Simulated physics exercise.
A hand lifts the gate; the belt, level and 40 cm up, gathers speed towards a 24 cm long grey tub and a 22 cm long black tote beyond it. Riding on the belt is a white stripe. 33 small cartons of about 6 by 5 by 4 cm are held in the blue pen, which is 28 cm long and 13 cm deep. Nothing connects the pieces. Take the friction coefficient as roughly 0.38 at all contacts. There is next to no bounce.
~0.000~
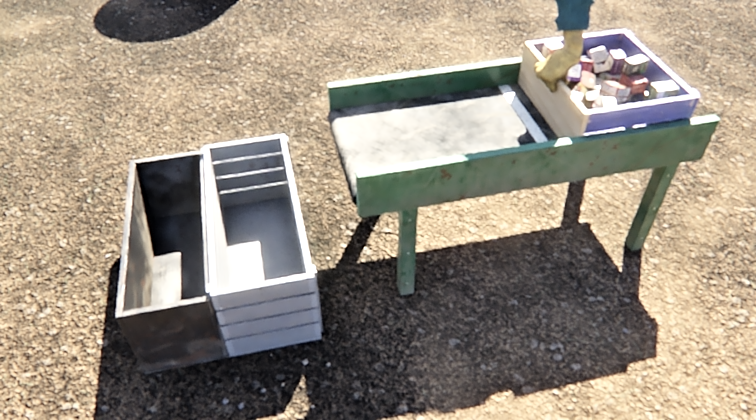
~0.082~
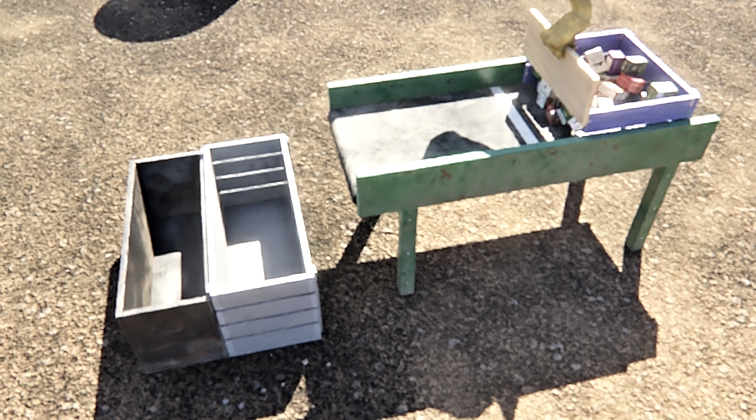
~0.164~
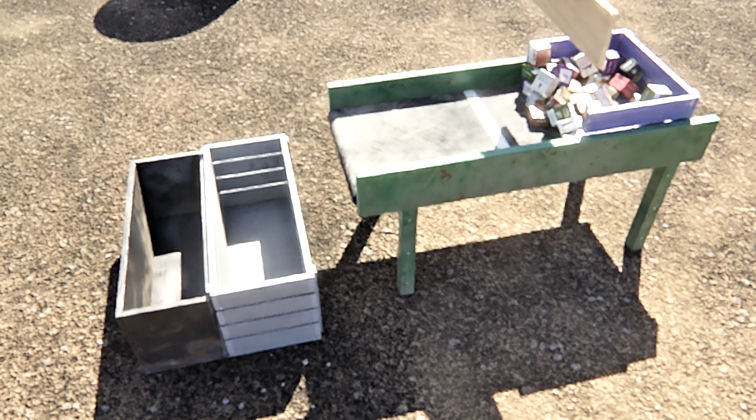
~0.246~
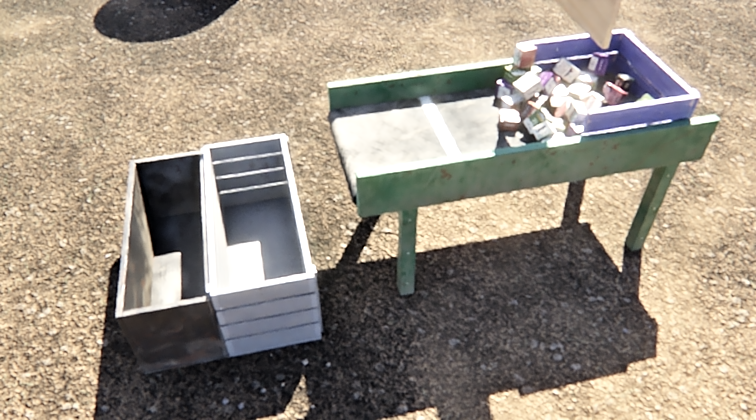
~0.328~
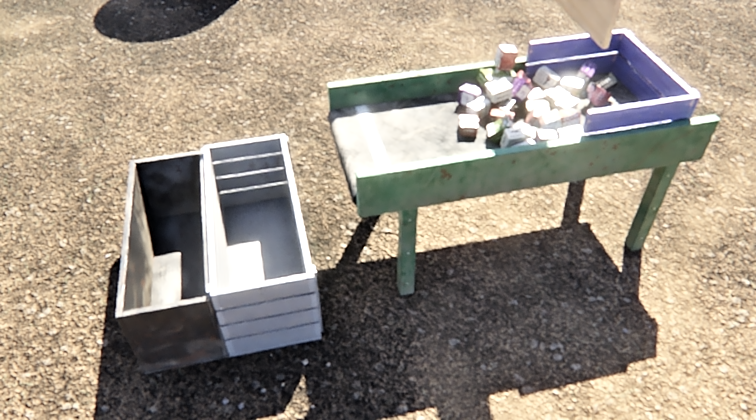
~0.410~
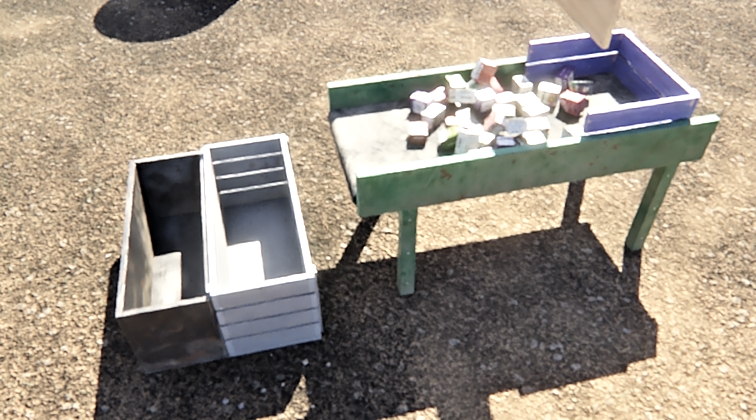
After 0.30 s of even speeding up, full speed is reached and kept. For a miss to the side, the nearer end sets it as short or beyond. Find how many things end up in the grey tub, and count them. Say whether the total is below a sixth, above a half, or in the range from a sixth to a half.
The total is below a sixth.
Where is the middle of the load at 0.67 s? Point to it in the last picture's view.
About (317, 144).
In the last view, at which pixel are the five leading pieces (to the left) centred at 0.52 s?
Mean position approx. (352, 130).
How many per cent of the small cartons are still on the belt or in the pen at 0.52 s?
Roughly 95 percent.
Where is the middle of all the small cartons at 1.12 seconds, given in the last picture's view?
Somewhere about (164, 268) in pixels.
After 0.52 s, 2 still in the blue pen, 30 on the belt and 1 in the air.
After 0.67 s, 13 on the belt and 20 in the air.
After 0.86 s, 16 in the black tote and 17 in the air.
Final count (at 1.12 s), 1 in the grey tub and 32 in the black tote. Asked share, 1 of 33, 3 per cent.
